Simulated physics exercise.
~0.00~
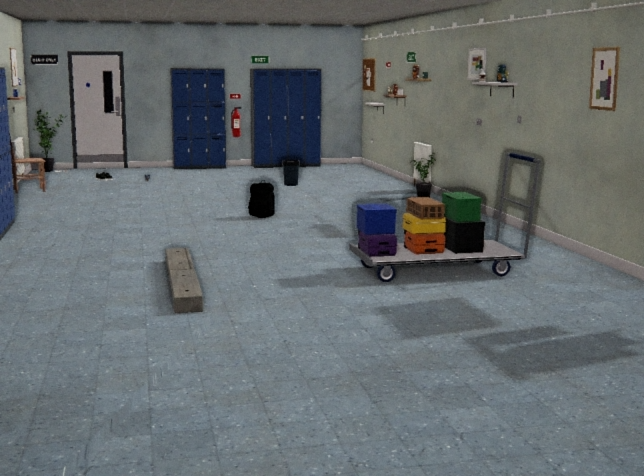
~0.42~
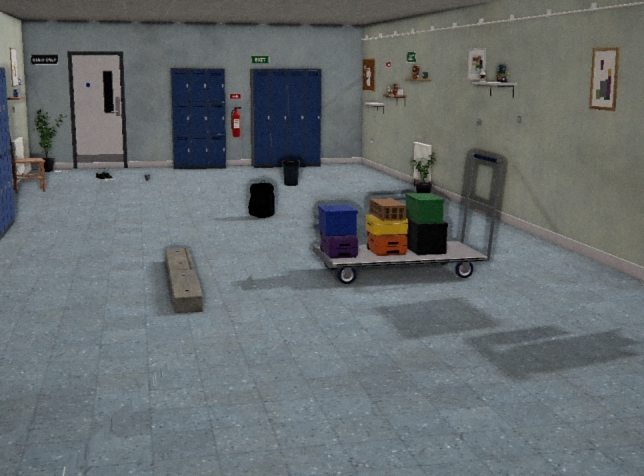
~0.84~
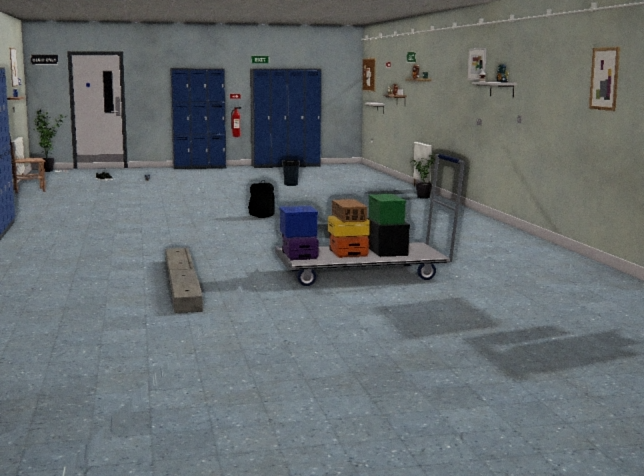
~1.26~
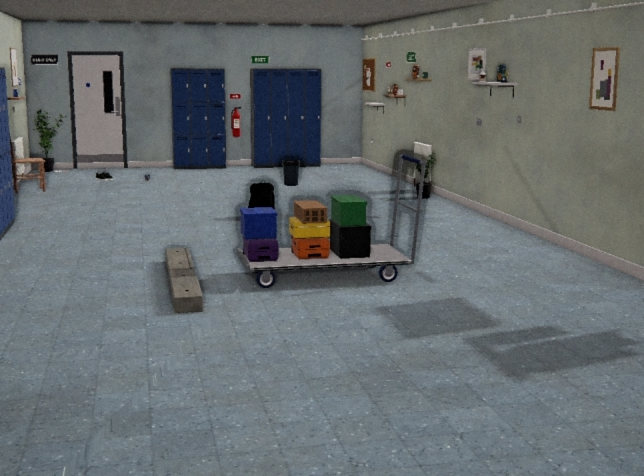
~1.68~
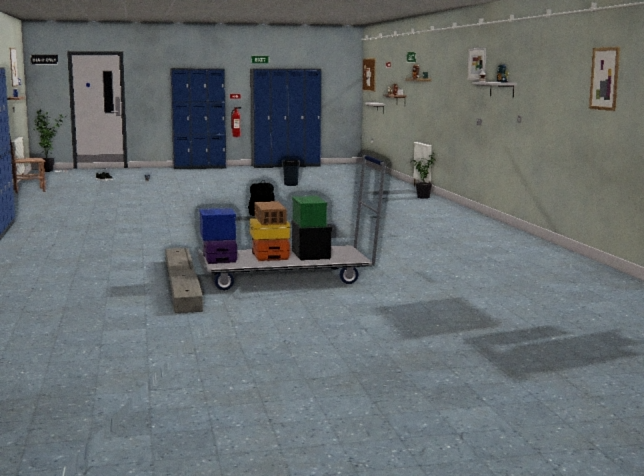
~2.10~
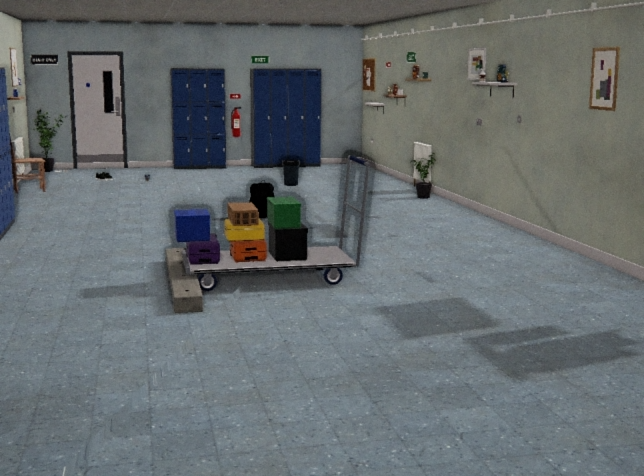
A flatbed trolley stacked with colourful boxes and crates rolled left across a tiled room with blue lockers until its front wheels met a low kerb, where the top blue tote shifted forward but stayed on the deck with everything else.
